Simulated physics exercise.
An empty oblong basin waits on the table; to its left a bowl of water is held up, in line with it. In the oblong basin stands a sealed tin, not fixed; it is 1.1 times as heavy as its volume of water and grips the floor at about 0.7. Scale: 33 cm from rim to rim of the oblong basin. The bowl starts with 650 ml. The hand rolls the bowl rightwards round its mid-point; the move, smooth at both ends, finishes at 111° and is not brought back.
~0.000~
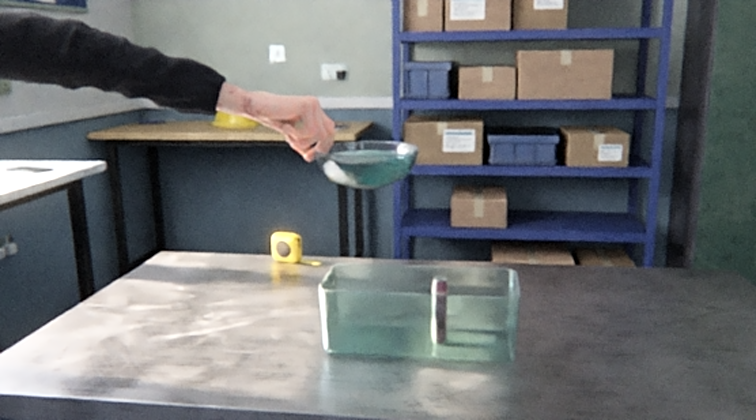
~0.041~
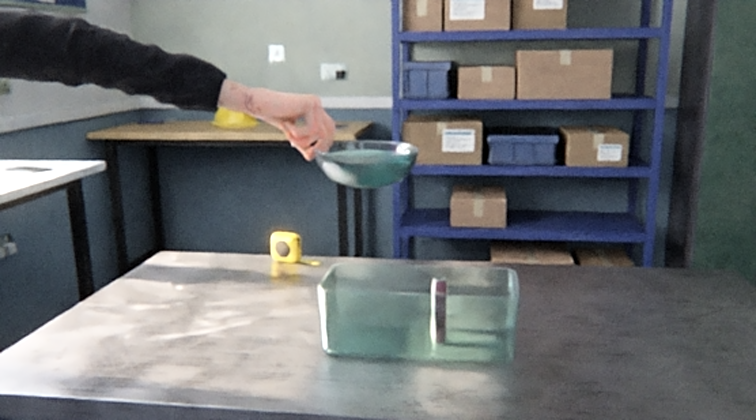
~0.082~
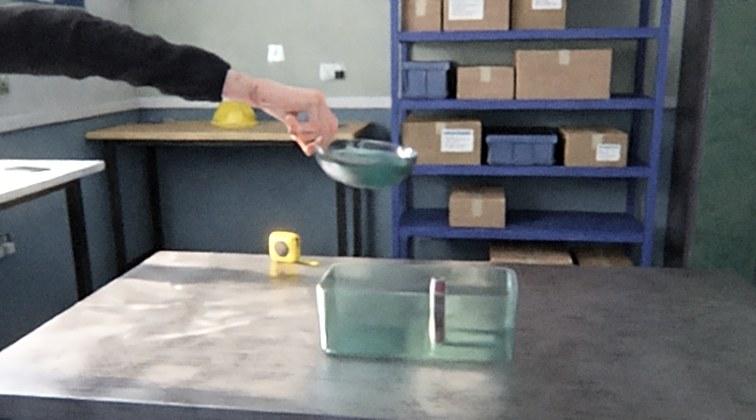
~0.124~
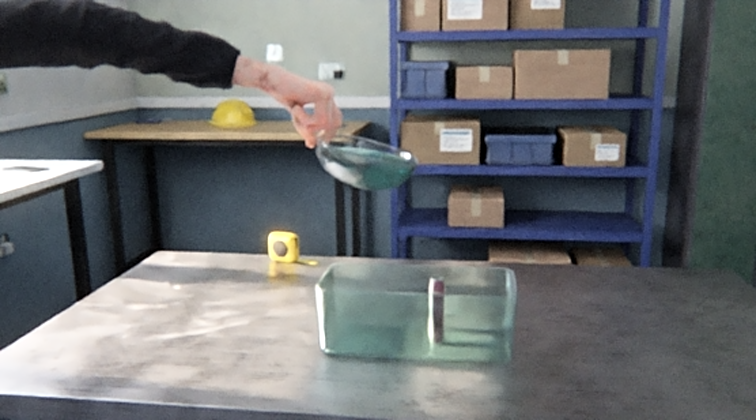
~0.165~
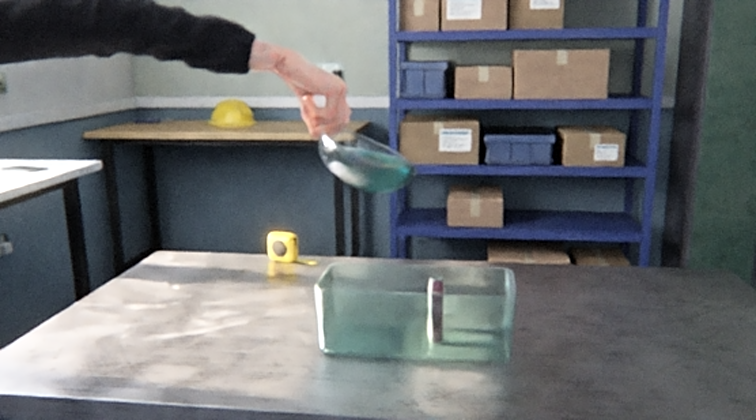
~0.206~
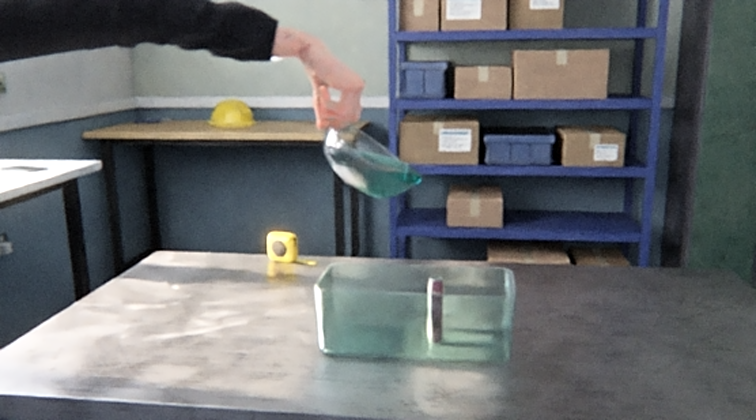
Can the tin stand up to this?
It remains upright.
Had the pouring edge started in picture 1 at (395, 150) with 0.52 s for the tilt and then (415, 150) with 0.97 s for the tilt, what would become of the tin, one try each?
First it topples; then it remains upright.
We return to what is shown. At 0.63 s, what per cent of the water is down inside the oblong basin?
Near 88 in a hundred.
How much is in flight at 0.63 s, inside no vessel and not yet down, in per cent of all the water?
Some 12 per cent.
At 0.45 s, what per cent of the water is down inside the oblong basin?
Near 44 in a hundred.
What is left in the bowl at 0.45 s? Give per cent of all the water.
Near 1 in a hundred.
By 0.45 s the tilt is 106° and 1 per cent is still to pour; the tin stands where it began.
By 0.63 s the tilt is 111° and 0 per cent is still to pour; the tin stands where it began.
By 0.82 s the tilt is 111° and 0 per cent is still to pour; the tin stands where it began.
By 1.02 s the tilt is 111° and 0 per cent is still to pour; the tin stands where it began.
At rest the tin stands where it began.
